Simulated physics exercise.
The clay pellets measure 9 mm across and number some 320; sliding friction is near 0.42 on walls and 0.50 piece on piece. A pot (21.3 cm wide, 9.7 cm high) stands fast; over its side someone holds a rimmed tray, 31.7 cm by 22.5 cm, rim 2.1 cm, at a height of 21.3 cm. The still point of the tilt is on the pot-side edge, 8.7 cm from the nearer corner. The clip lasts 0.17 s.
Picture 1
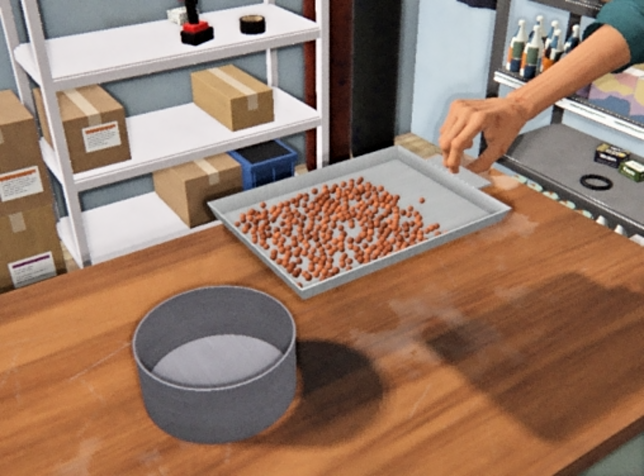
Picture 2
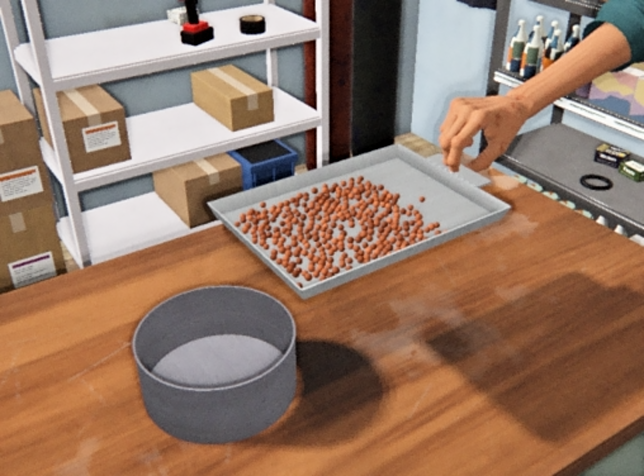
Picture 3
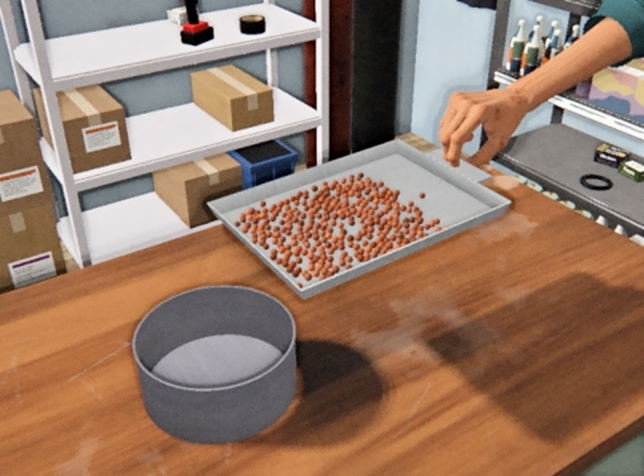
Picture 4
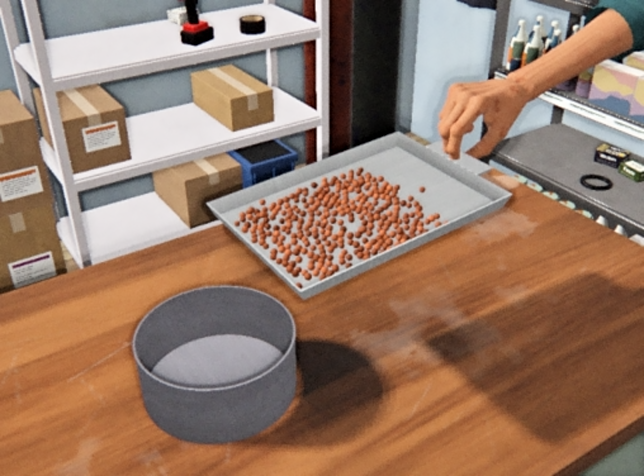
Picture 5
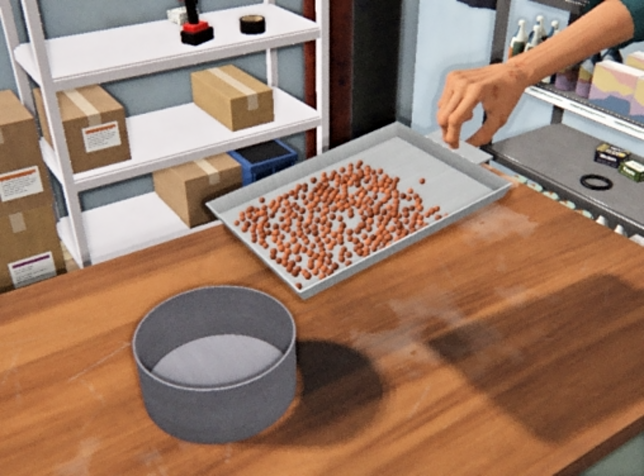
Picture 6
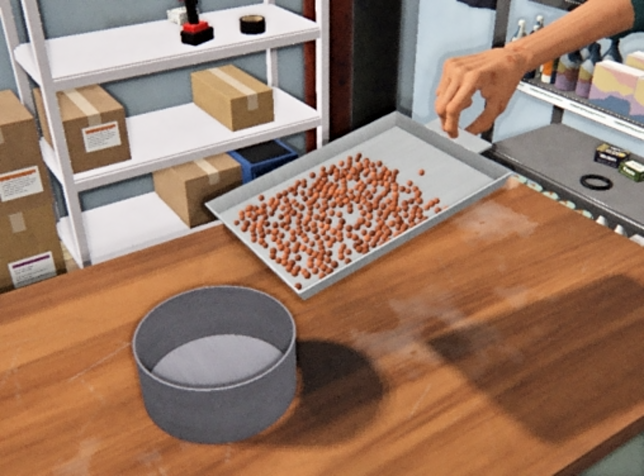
A shallow metal tray scattered with small reddish-brown pellets rests level at first, a hand at its far right corner, beside a round grey pot on a wooden table. The hand then gradually raises that far side, tilting the tray gently toward the pot, while the pellets stay spread in much the same place.
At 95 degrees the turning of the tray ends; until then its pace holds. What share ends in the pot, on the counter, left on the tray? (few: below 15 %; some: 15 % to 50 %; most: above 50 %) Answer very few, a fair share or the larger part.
Pot the larger part, counter a fair share, tray very few.
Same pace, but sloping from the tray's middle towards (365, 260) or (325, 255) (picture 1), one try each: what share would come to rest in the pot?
About 0 and 25 per cent.
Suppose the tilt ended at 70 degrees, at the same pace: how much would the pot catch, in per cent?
In that case some 30 per cent.
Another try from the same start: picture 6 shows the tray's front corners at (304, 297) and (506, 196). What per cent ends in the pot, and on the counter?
Pot 5, counter 95.
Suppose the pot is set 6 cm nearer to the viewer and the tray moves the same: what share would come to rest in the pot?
It would be near 85 per cent.
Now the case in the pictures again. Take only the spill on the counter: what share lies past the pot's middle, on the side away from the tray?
Roughly 80 per cent.
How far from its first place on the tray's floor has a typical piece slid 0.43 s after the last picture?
Some 7 cm.
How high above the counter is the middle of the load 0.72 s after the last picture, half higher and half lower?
Roughly 22 cm.
Then, 0.43 s after the last picture, tilt 51 degrees; the tray holds 100 %, the pot 0 %.
Then, 0.72 s after the last picture, tilt 79 degrees; the tray holds 85 %, the pot 5 %.
Then, 1.10 s after the last picture, tilt 95 degrees; the tray holds 0 %, the pot 70 %.
In the end, pot 75 %, counter 20 %, tray 0 %.
